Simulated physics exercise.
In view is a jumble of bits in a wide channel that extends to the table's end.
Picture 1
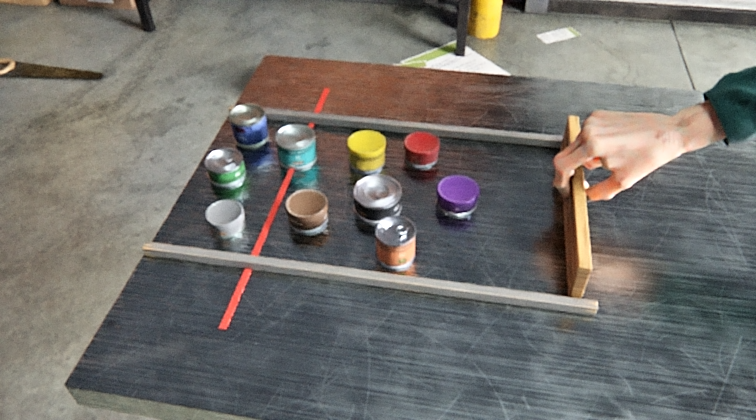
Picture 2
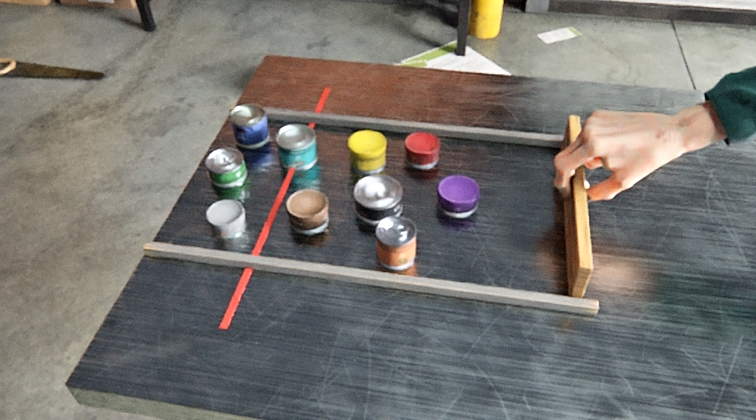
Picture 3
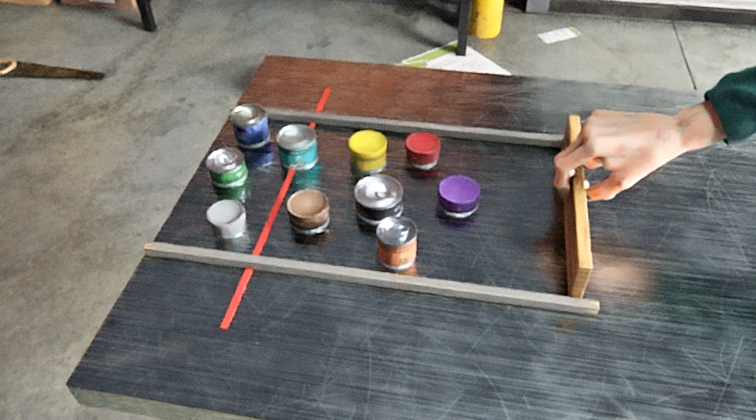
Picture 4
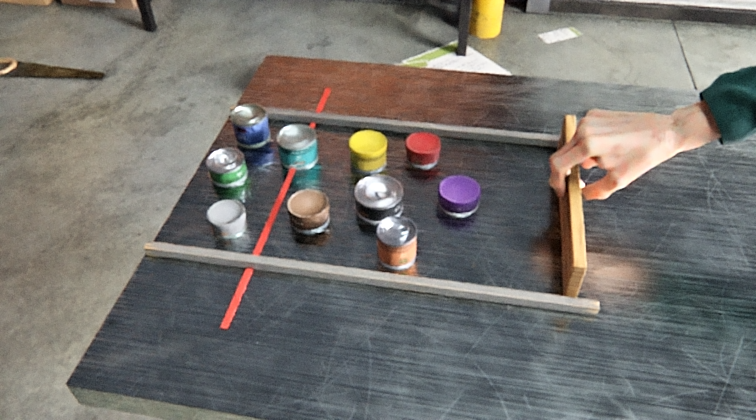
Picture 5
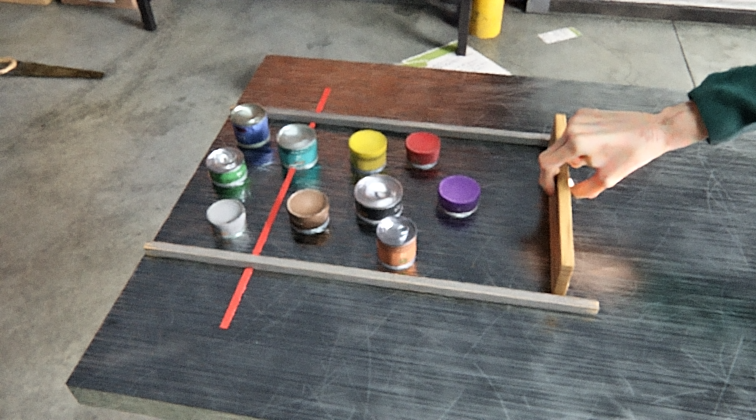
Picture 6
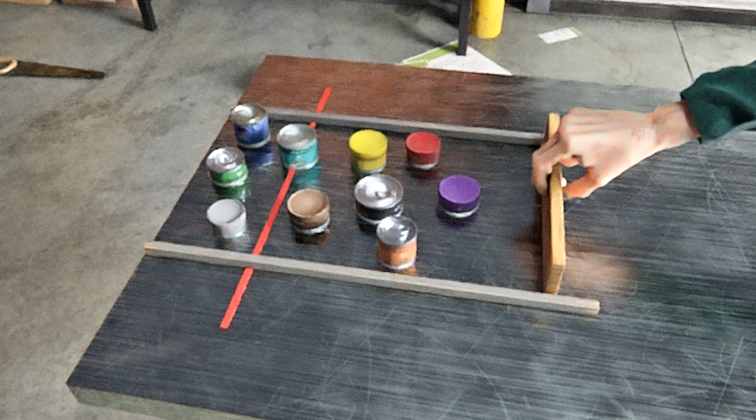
A hand slides a wooden board slightly left between two rails toward colourful small pots.
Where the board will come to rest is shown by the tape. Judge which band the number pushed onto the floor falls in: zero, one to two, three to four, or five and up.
I predict not one will slip off.
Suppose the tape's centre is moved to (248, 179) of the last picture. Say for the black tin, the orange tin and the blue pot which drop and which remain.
The black tin is still there; as for the orange tin, it is still there; and the blue pot is still there.
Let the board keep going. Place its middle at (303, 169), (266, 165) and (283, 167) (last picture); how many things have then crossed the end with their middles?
Counts: 0, 1, 0.
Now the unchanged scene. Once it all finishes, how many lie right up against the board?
The count is 5.
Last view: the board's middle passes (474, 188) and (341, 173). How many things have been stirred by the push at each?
1, then 7.
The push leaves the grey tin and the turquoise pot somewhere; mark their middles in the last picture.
The grey tin finishes at (175, 215); the turquoise pot finishes at (244, 145).
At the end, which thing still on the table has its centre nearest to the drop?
Foremost: The grey tin.
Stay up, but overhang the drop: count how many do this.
Answer: 1.
Soon after, none off yet; green tin at rest near (227, 167); blue pot at rest near (251, 125); grey tin at rest near (227, 218).
After that, none off yet; green tin at rest near (227, 167); blue pot at rest near (251, 125); grey tin moving near (222, 219).
In the end, the number that fall off is zero.
